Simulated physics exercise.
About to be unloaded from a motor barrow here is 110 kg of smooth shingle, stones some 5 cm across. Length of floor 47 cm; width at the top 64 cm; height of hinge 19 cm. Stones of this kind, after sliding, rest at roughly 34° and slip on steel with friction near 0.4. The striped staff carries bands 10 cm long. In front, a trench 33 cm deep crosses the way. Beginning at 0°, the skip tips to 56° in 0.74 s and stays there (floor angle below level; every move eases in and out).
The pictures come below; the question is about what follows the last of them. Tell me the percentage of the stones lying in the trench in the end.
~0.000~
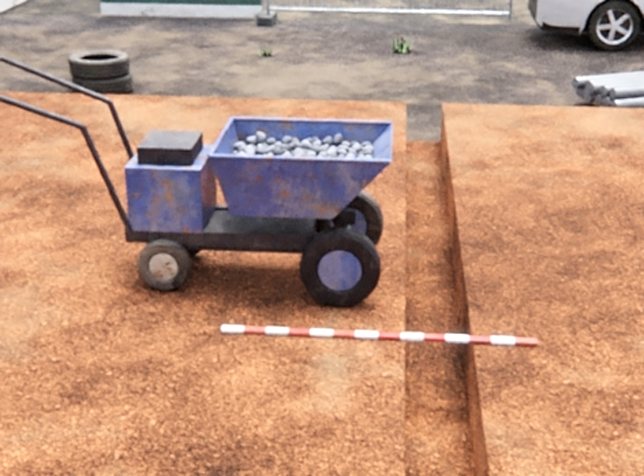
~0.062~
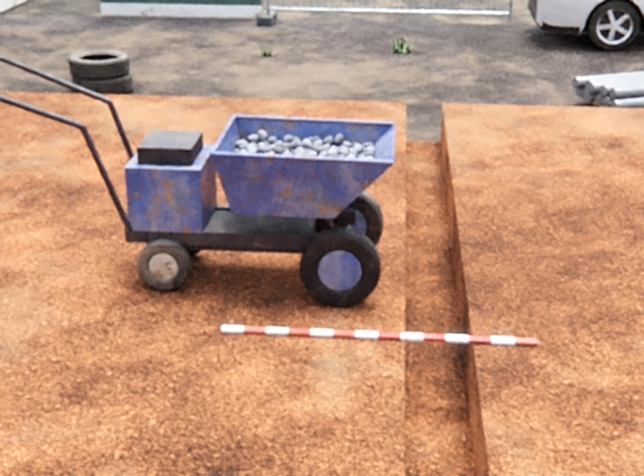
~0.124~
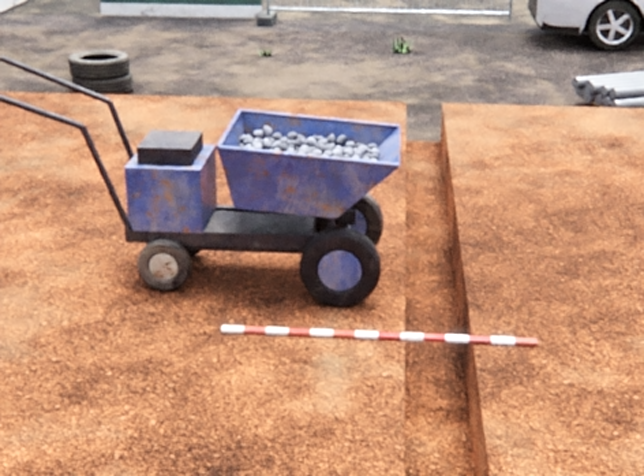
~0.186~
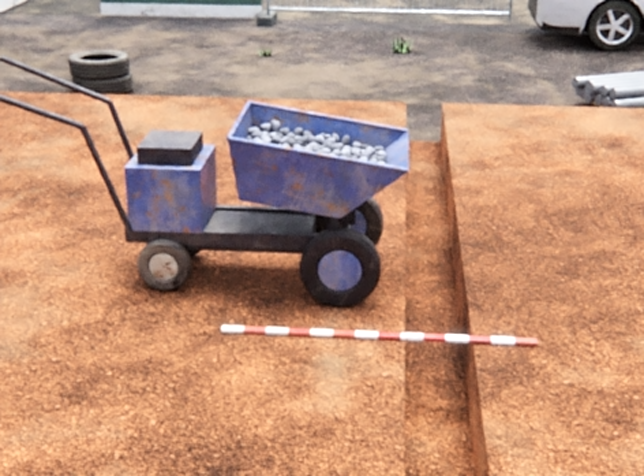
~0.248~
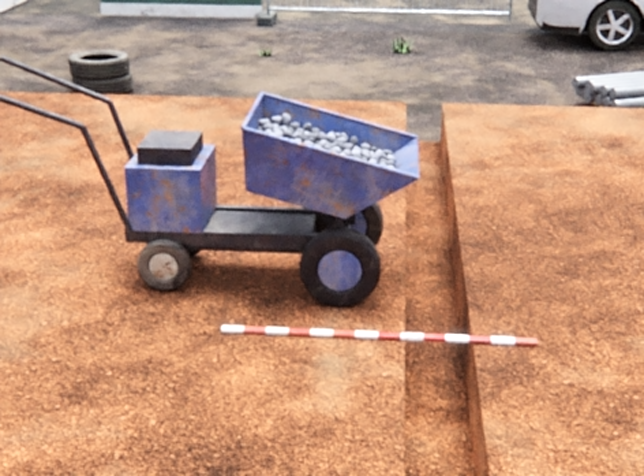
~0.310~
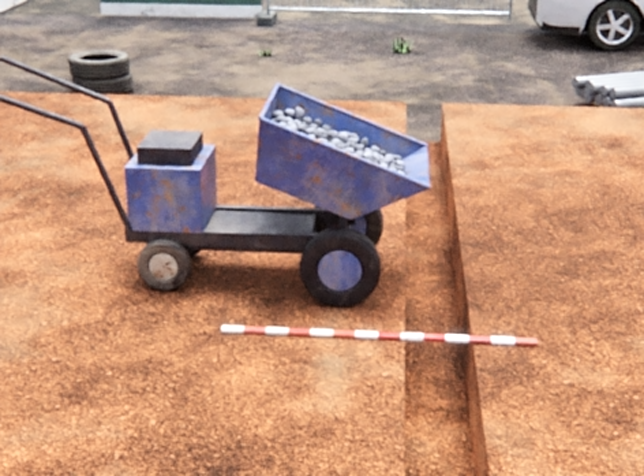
Close to 18 %.
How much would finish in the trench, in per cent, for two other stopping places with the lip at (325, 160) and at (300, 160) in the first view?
Around 65 and then 65 percent.
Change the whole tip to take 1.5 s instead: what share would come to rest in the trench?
Roughly 25 per cent.
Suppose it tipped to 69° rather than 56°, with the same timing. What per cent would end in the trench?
It would come to about 10 percent.
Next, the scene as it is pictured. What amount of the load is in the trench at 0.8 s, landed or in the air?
About 0 per cent by then.
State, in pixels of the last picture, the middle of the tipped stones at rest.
The tipped stones centre close to (507, 281).
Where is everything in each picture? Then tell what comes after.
In the first picture, lip at (390, 162), floor tilted 0°, highest stones at (300, 148).
In the second picture, lip at (392, 163), floor tilted 1°, highest stones at (281, 148); the stones move at 0.2 m/s on average.
In the third picture, lip at (399, 166), floor tilted 4°, highest stones at (279, 142); the stones move at 0.5 m/s on average.
In the fourth picture, the skip is at 9°, its lip at (408, 171); the top of the load is at (271, 136); the stones move at 0.7 m/s on average.
In the fifth picture, the skip is at 15°, its lip at (418, 178); the top of the load is at (275, 127); the stones move at 0.8 m/s on average.
In the sixth picture, lip at (429, 188), floor tilted 21°, highest stones at (285, 119); the stones move at 0.9 m/s on average.
After 0.6 s the floor is at 47°; 100 % in the skip; the foremost stones are at (434, 209).
After 0.8 s the floor is at 56°; 93 % in the skip, 1 % in the trench, 7 % past the trench; the foremost stones are at (500, 244).
After 1.2 s the floor is at 56°; 52 % in the skip, 1 % in the trench, 47 % past the trench; the foremost stones are at (608, 293).
After 3.1 s the floor is at 56°; 18 % in the skip, 18 % in the trench, 64 % past the trench; the foremost stones are past the picture's edge.
